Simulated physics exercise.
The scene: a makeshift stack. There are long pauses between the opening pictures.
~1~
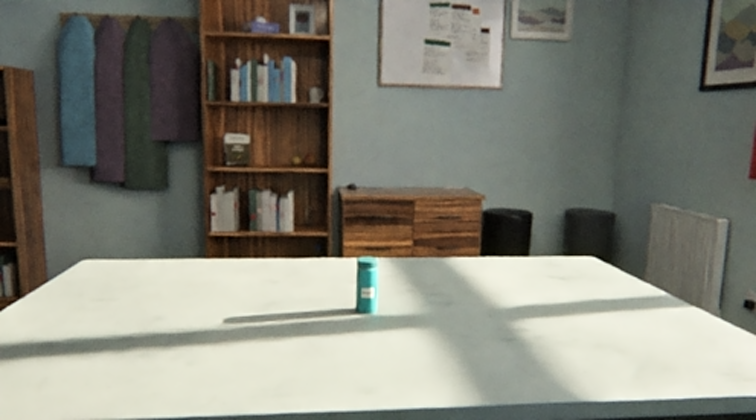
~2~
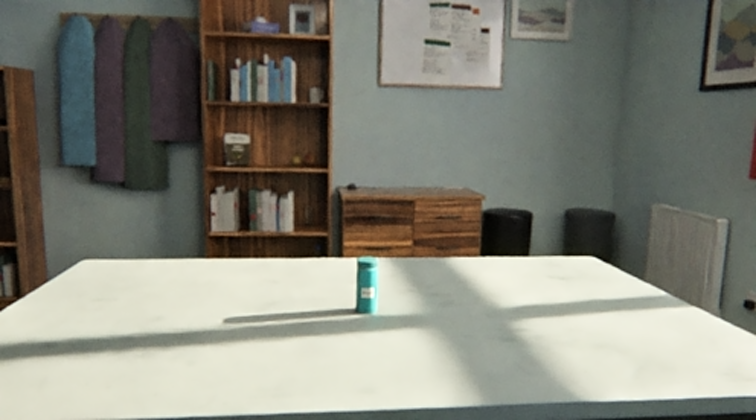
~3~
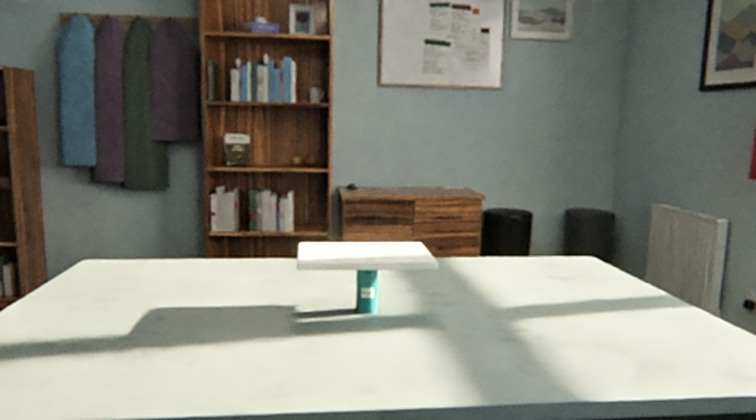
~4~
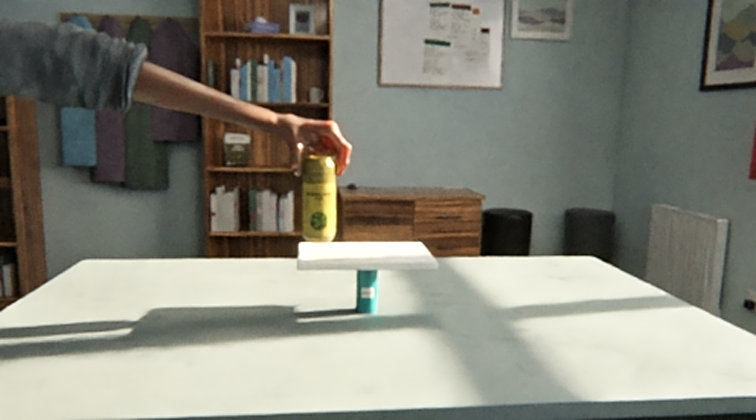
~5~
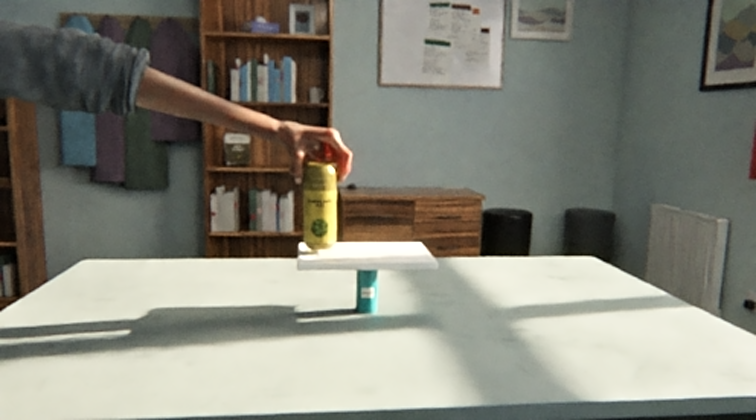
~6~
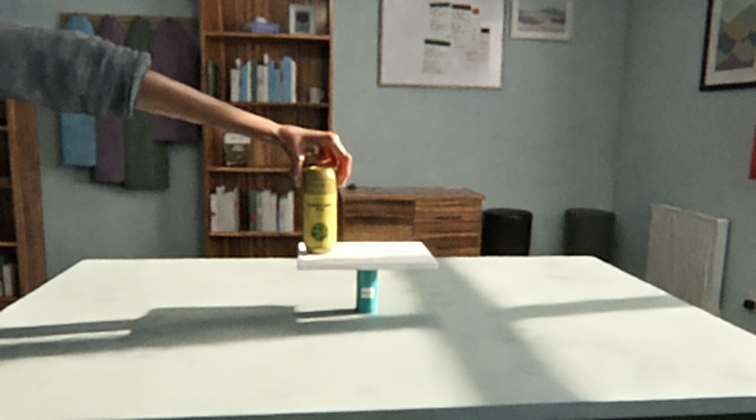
The footage shows a small turquoise shaker on a pale table, then a white board resting on top of it, before a hand from the left lowers a yellow can onto the board's left side and keeps holding it.
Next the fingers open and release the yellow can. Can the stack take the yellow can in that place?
It loses its balance.
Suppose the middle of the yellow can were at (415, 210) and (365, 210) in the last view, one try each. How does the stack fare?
First try: It comes apart; second try: It keeps its balance.
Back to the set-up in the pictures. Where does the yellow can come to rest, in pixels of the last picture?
At about (244, 294).
Then, 0.30 s after the last picture, yellow can now fallen; white lid tipped 33° from how it was.
Then, 0.40 s after the last picture, white lid tipped 58° from how it was.
Then, 0.60 s after the last picture, white lid now fallen; turquoise shaker tipped 24° from how it was.
Then, 0.70 s after the last picture, turquoise shaker on its side.
At rest, fallen, turquoise shaker, white lid and yellow can. Seen from the same camera at the end, yellow can near (244, 294). The stack comes apart.
